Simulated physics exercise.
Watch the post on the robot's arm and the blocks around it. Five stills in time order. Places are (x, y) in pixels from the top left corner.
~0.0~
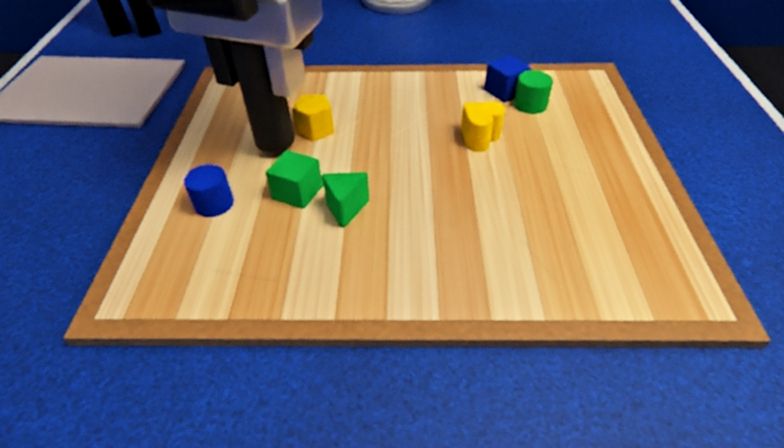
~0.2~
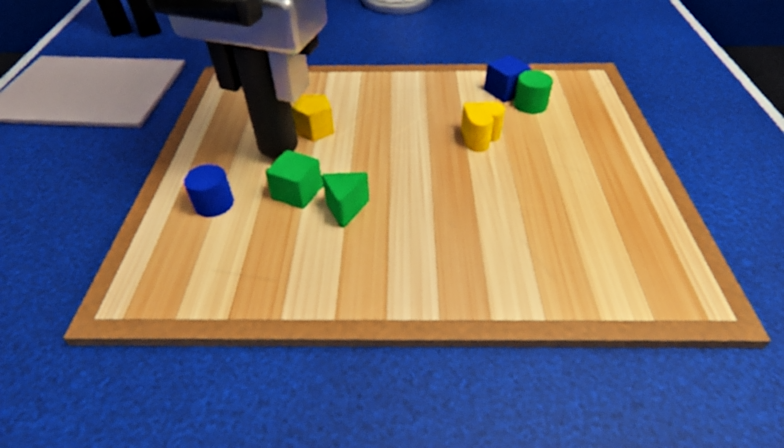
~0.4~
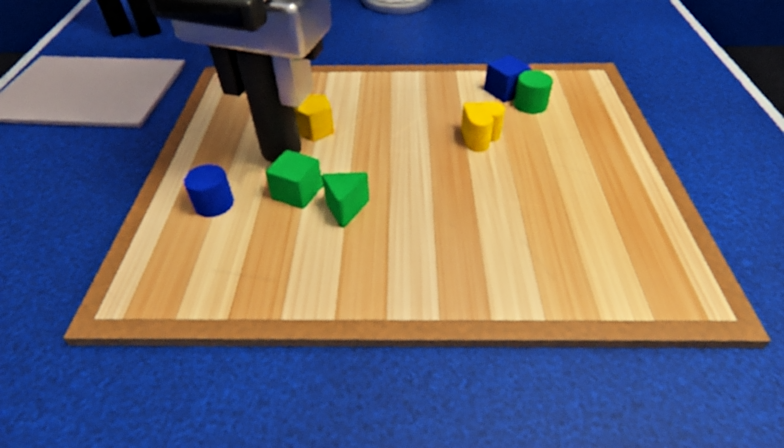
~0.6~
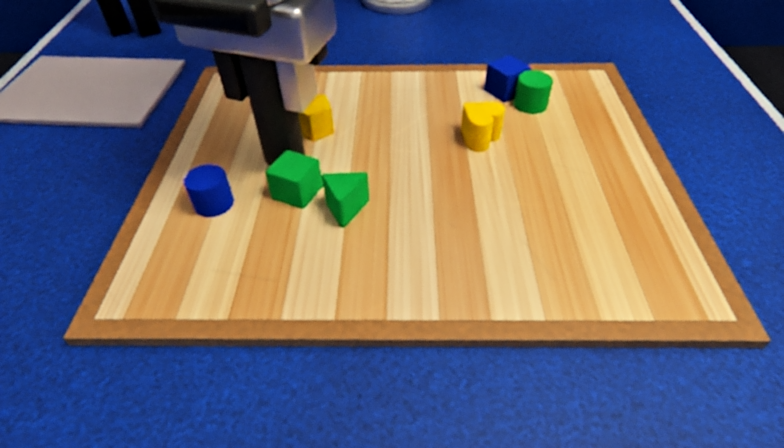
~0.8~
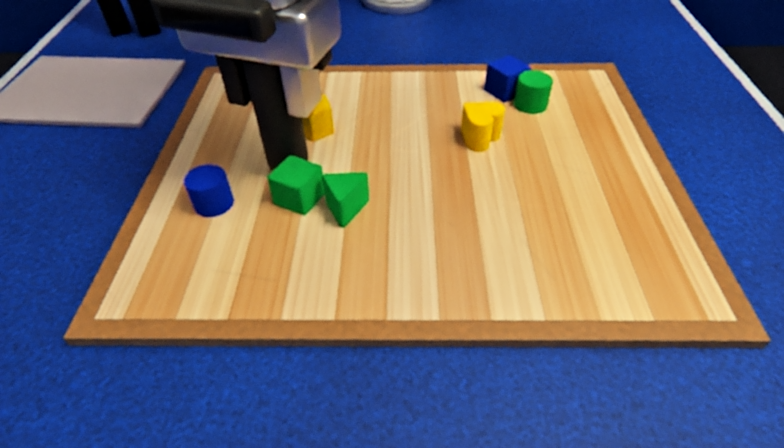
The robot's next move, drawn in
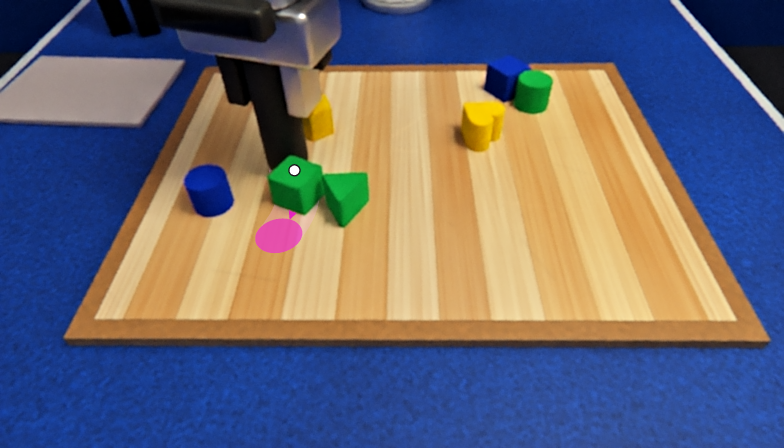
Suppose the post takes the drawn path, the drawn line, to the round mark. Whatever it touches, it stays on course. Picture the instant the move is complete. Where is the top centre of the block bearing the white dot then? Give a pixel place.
Near (304, 235).
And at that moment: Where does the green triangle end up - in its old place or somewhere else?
Answer: Moved.
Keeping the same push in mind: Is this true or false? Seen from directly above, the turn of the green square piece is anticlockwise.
That statement is accurate.
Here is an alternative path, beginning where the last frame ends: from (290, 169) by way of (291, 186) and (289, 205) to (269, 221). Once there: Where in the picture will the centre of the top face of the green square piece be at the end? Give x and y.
My prediction: (306, 211).
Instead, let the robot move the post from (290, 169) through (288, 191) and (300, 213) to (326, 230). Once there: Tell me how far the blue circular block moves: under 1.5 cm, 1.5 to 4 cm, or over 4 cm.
Overall it shifts less than 1.5 cm.
Drawn move, from (290, 169) through (297, 188) and (294, 211) to (279, 235); the dot is on the green square piece.
What follows on the original path. Halfway along, post (296, 194); green square piece (302, 207); green triangle (356, 191), turned 60° anticlockwise.
At the end, post (277, 228); green square piece (304, 235), turned 45° anticlockwise; yellow pentagonal block still; green triangle (356, 191), turned 60° anticlockwise.
